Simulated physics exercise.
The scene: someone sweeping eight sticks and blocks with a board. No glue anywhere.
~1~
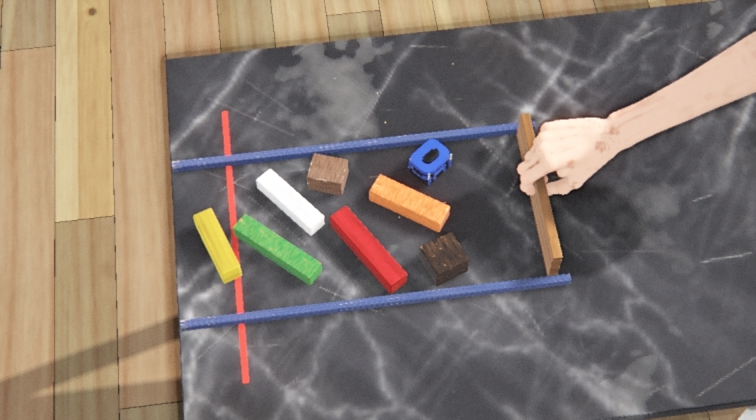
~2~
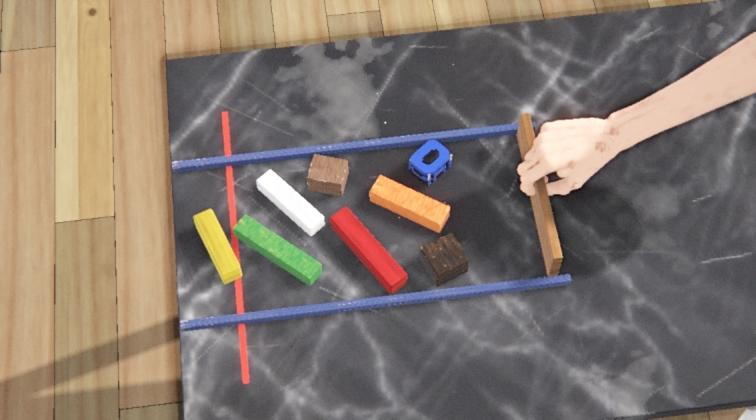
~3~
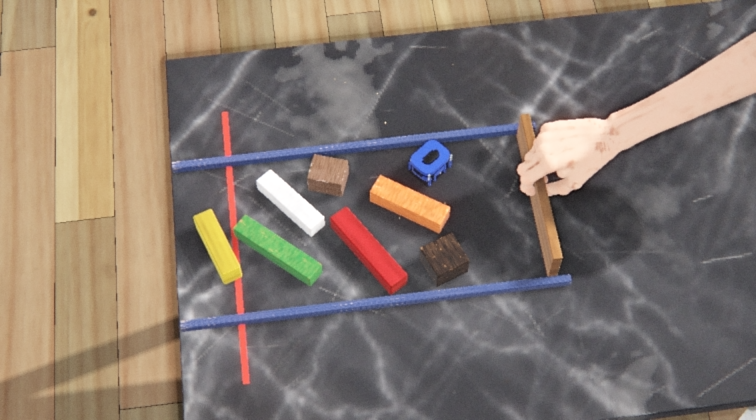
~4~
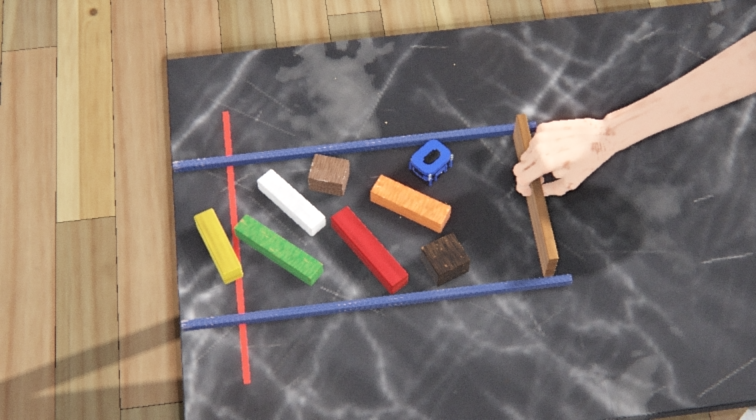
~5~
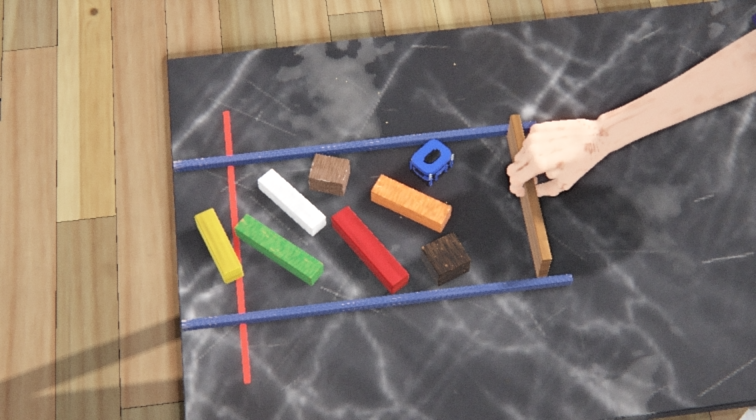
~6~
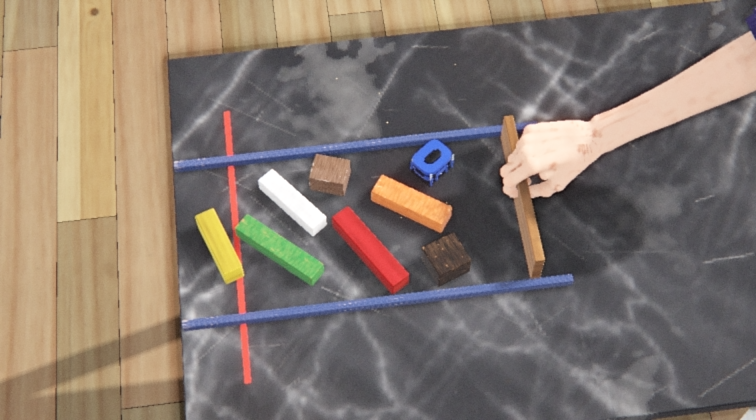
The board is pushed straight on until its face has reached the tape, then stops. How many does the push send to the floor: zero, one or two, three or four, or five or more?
Outcome: The number that fall off is three or four.
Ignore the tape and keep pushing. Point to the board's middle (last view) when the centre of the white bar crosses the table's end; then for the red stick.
At (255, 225) for the white bar; at (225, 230) for the red stick.
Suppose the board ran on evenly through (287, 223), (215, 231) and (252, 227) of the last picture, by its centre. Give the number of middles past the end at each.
The counts: 1, 5 and 3.
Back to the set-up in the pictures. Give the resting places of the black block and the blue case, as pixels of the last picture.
The black block stops around (221, 281); the blue case around (212, 177).
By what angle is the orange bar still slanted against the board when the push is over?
Near 25 degrees.
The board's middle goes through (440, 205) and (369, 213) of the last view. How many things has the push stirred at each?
3 and 7.
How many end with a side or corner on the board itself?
It touches 3.
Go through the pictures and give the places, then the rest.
The first picture shows yellow stick (217, 246); green bar (277, 249); white bar (290, 202); board (539, 193); tape (234, 239).
The second picture shows green bar (277, 250); black block (444, 260).
The third picture shows white bar (291, 203); brown block (328, 175).
The fourth picture shows yellow stick (219, 246); red stick (369, 250).
The fifth picture shows green bar (279, 249); orange bar (411, 203).
The sixth picture shows yellow stick (219, 246); green bar (279, 250); white bar (292, 202); board (522, 196); tape (236, 239).
Soon after, none off yet; yellow stick at rest near (219, 246); green bar at rest near (279, 250); white bar at rest near (292, 202).
Then, none off yet; yellow stick moving near (212, 248); green bar moved a little near (240, 260); white bar moved about its own width near (243, 212).
At rest, the number that fall off is three or four; fallen, white bar, green bar and yellow stick.
